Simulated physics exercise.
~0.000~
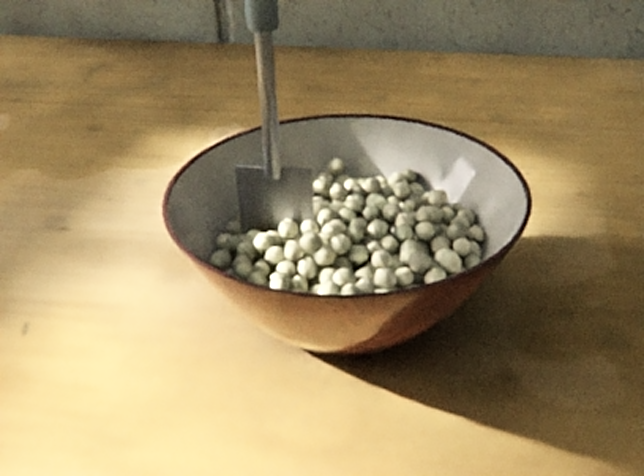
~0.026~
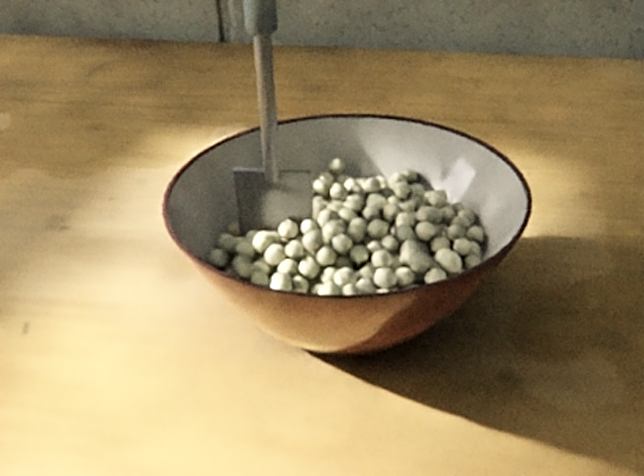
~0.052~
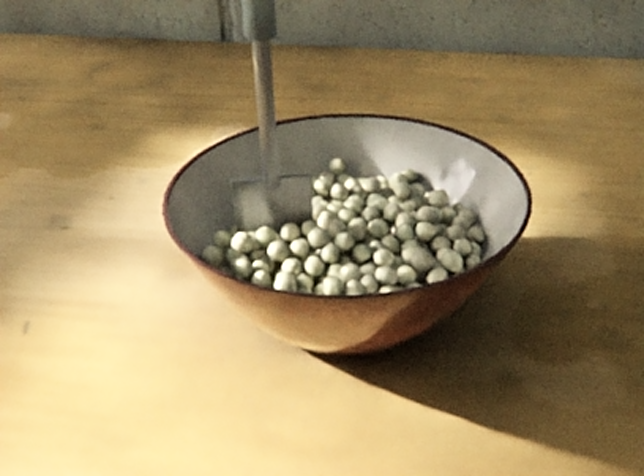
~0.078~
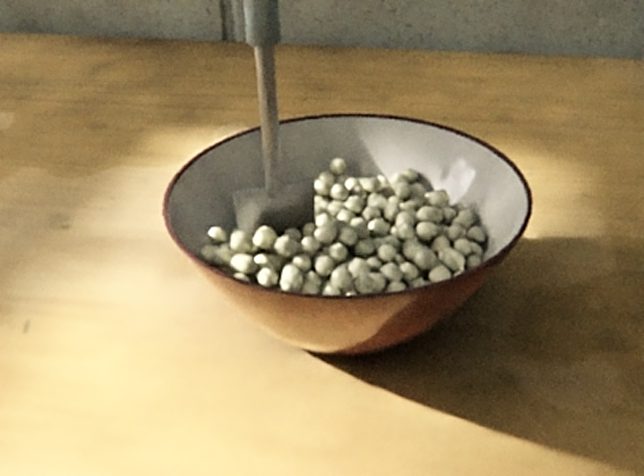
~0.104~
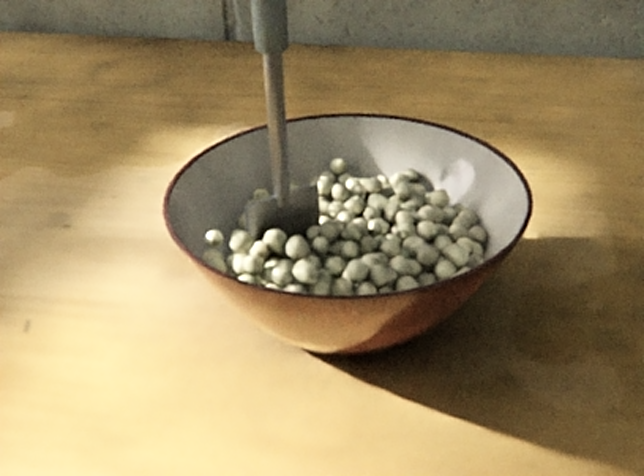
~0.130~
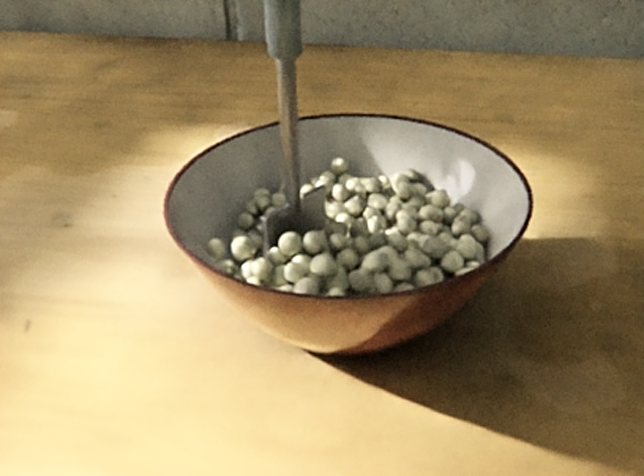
A grey spatula, its blade upright at the left inside a brown bowl of pale green beads, barely shifts at first. It then turns and sweeps along the near-left side, pushing into the beads and edging right as some roll around the blade and gather behind it, while the bowl stays still.
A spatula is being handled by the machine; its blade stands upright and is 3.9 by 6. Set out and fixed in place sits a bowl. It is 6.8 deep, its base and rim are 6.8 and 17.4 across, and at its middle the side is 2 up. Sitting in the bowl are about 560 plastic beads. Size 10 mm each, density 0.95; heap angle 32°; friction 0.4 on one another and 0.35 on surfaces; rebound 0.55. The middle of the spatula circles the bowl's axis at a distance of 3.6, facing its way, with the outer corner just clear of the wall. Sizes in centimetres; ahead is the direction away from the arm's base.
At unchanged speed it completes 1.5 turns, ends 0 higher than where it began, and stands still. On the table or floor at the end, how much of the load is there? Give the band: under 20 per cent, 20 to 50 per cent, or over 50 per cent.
Band: Under 20 per cent.
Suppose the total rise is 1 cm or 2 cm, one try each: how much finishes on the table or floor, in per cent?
10 and 10 %.
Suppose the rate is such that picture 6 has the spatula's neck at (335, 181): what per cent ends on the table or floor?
About 30 per cent.
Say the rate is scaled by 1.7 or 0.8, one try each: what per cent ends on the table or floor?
I'd expect near 35 per cent, then near 5 per cent.
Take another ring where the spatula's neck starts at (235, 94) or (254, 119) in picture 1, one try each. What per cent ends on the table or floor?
10 and 20 per cent.
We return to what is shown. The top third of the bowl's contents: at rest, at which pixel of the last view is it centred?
The centre is near pixel (419, 204).
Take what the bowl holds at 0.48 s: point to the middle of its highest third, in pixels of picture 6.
Roughly at (353, 157).
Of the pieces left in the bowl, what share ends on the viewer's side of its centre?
About 35 %.
By 0.48 s, 247° round, highest piece 9 above the table; 540 in the bowl, 17 on the table or floor, 6 in flight or on the tool.
By 0.83 s, 75° round, highest piece 8 above the table; 513 in the bowl, 45 on the table or floor, 5 in flight or on the tool.
By 1.20 s, 180° round, highest piece 7 above the table; 496 in the bowl, 67 on the table or floor.
By 1.90 s, 180° round, highest piece 7 above the table; 496 in the bowl, 67 on the table or floor.
Final count, 496 in the bowl, 67 on the table or floor. That is 12 % on the table or floor.
